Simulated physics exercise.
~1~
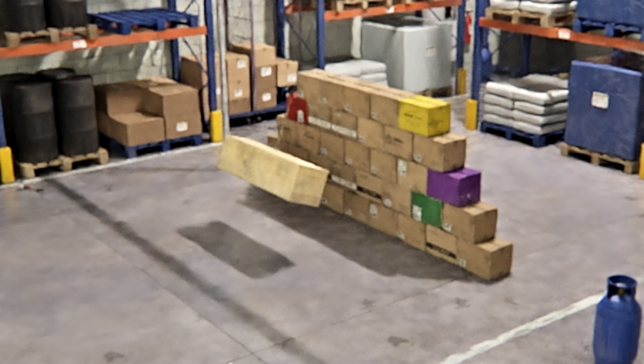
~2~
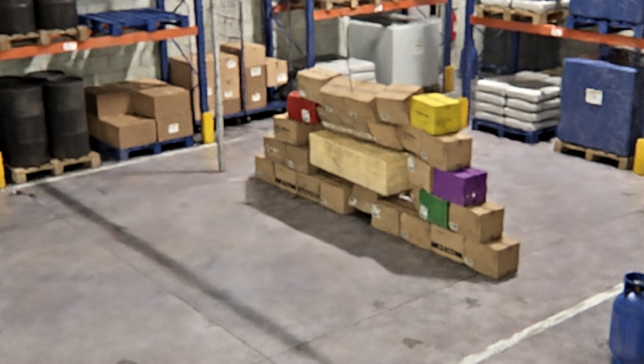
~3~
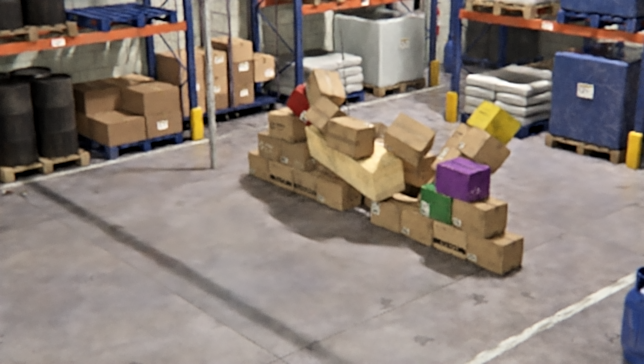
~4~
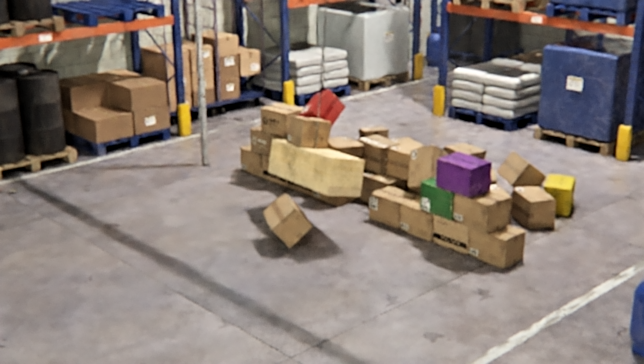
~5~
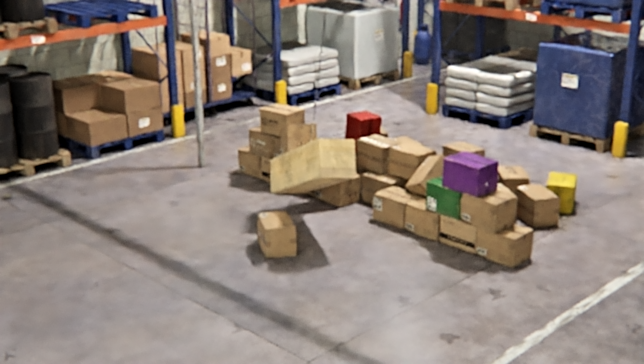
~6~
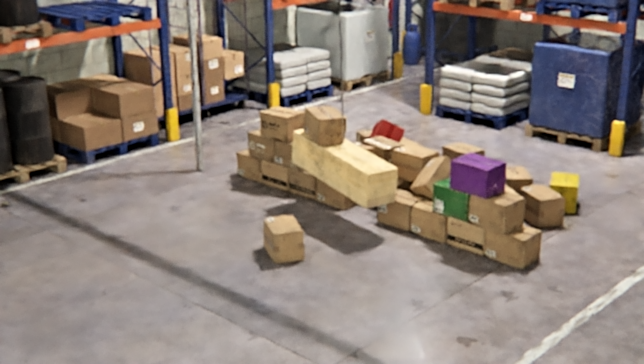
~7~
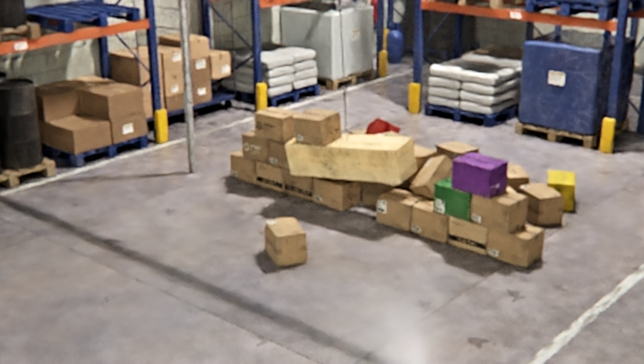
A stepped wall of brown cartons, with red, yellow, green and purple ones among them, stands on a warehouse floor before loaded racks, seen from above as the view drifts slowly sideways. A pale timber beam hanging at the left swings into the wall and pushes through its middle. The upper cartons buckle and tumble, the yellow one dropping to the right and a brown one landing out in front. The red carton tips and slides down behind. The beam keeps swaying and turning over the gap, while the purple and green cartons stay in place among the heap at right.
